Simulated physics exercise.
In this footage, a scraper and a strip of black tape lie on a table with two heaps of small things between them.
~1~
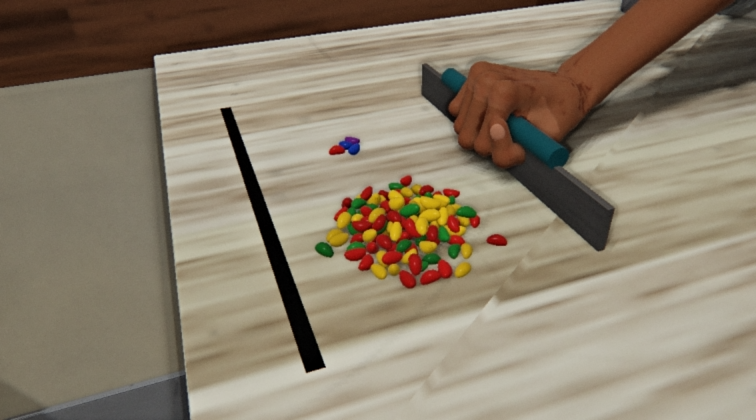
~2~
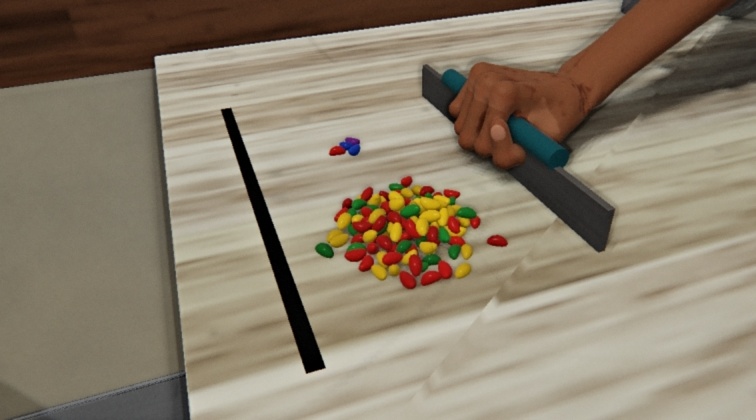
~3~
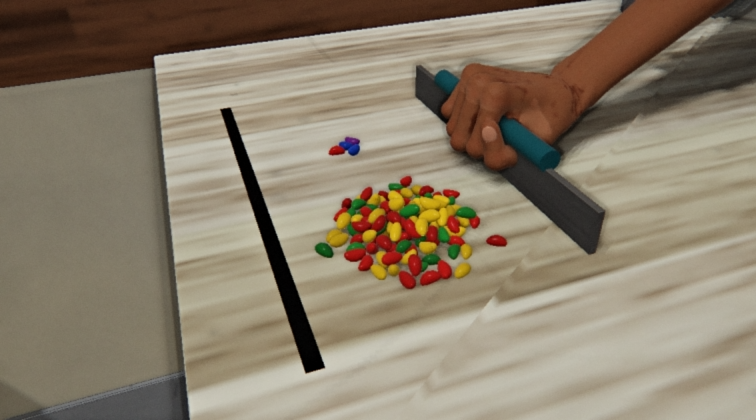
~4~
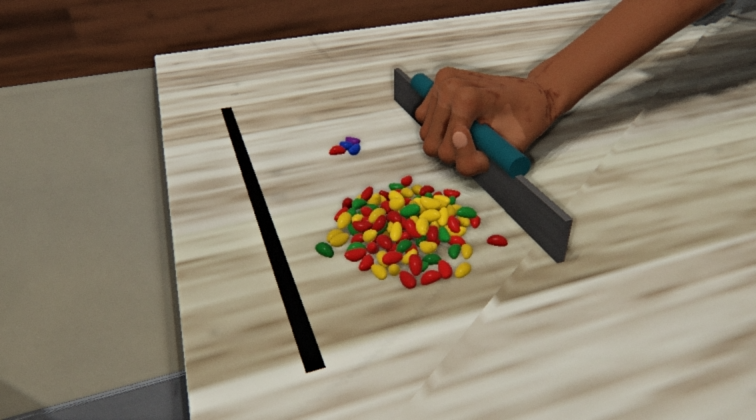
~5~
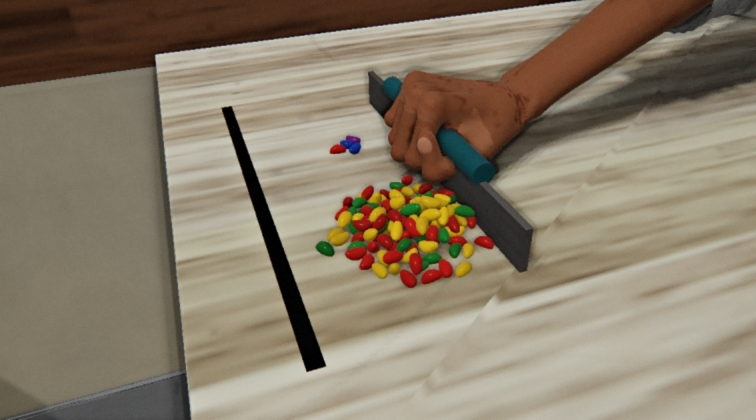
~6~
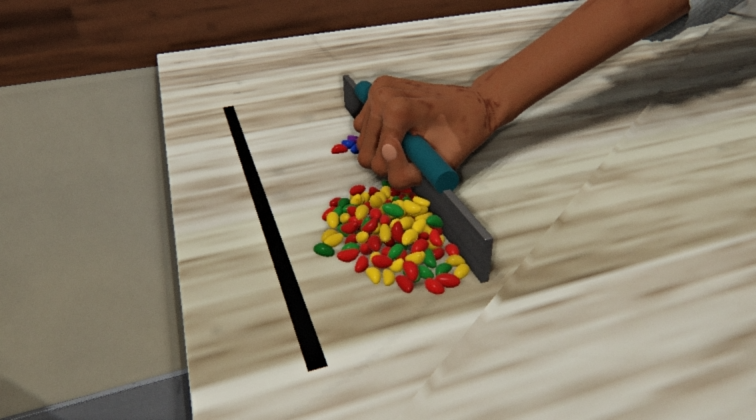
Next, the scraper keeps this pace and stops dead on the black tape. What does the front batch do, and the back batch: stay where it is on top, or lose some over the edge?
The front batch loses some over the edge; the back batch stays on top.
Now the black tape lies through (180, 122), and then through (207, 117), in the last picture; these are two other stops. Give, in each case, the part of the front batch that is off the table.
The first line leaves 100 in a hundred off the table, the second 60 in a hundred.
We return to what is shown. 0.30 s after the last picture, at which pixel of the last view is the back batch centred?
Roughly at (301, 157).
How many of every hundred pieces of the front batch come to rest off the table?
Estimated share: About 20 in a hundred.
Then, 0.30 s later than the last frame, scraper still moving, near (320, 150); front batch all on the table, its front near (246, 254); back batch all on the table, its front near (291, 162).
Then, 0.62 s later than the last frame, scraper stopped at the black tape; front batch about a tenth over the edge; back batch all on the table, its front near (219, 176).
Then, 0.90 s later than the last frame, scraper stopped at the black tape; front batch roughly a quarter over the edge; back batch all on the table, its front near (219, 176).
When it is over, scraper stopped at the black tape; front batch roughly a quarter over the edge; back batch all on the table, its front near (219, 176).
